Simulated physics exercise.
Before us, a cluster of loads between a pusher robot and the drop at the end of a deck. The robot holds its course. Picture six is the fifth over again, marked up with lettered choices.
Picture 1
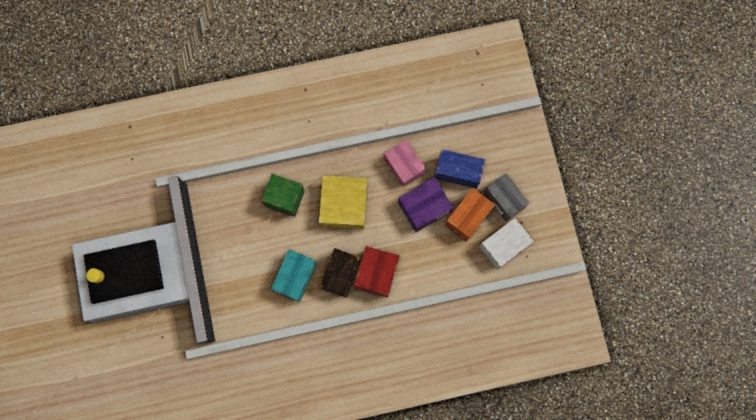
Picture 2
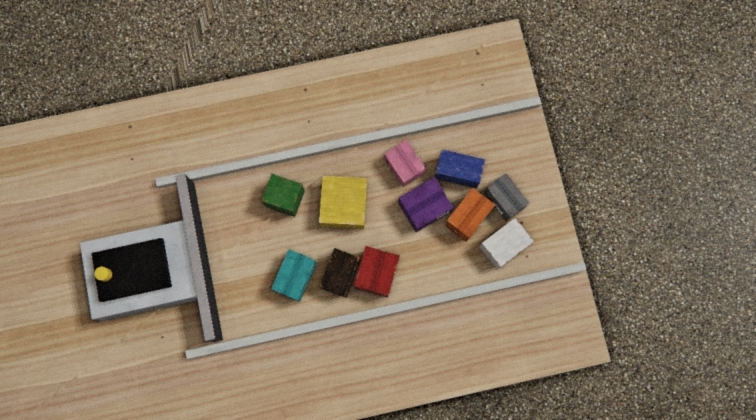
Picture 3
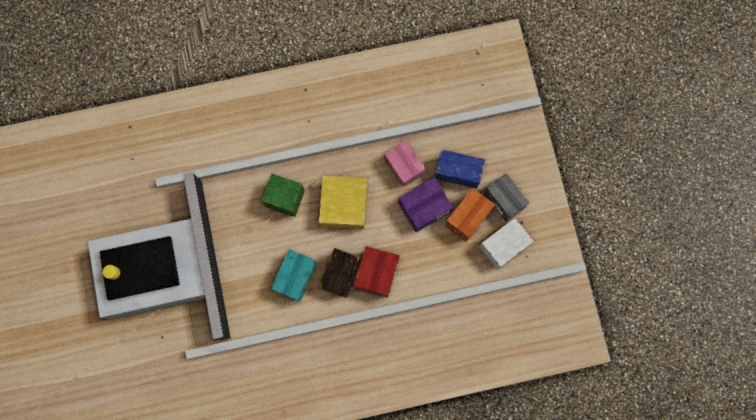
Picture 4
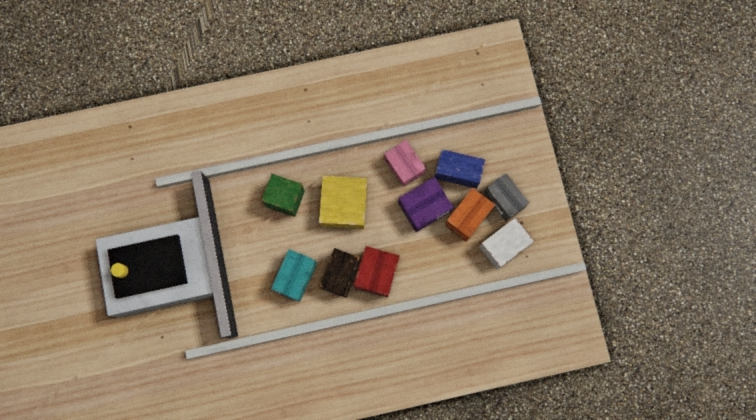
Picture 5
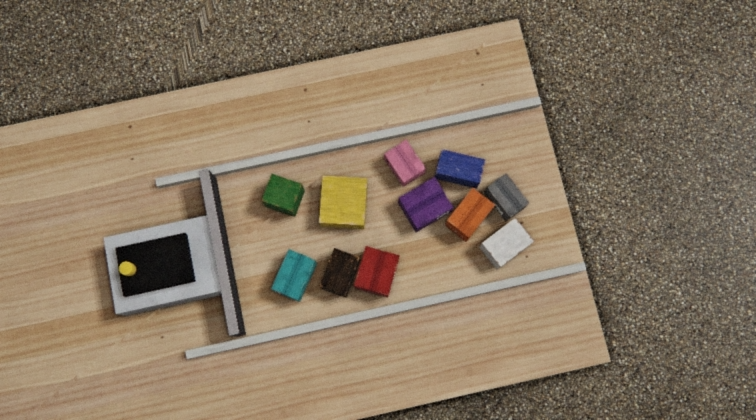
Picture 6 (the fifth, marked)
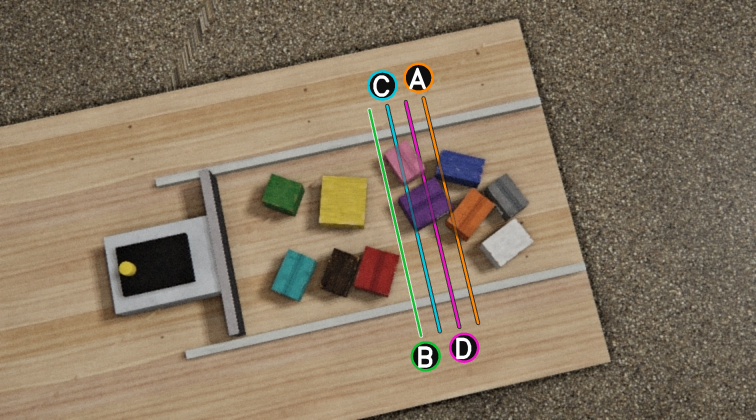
A pusher robot with a wide blade creeping right along a wooden deck between rails, the scattered coloured blocks ahead staying still.
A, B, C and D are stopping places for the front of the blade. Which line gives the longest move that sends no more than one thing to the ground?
Up to line A.
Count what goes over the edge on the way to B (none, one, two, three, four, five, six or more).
By then, none.
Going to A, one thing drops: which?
The grey parcel.
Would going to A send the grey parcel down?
By then, yes.
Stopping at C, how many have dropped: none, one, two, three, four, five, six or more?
The count is none.
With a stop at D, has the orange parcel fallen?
No.
On the marked copy, A at (450, 208); B at (395, 220); C at (413, 216); D at (432, 212).
Taking A. A third of the way, robot (245, 245); green crate (315, 183); red parcel (394, 268).
Two thirds of the way, robot (328, 227); grey parcel (520, 185); white crate (513, 244).
When it is over, robot (393, 213); grey parcel over the edge; white crate (573, 236); one fallen.
As for the rest, B is within the limit but short; C is within the limit but short; D is within the limit but short.
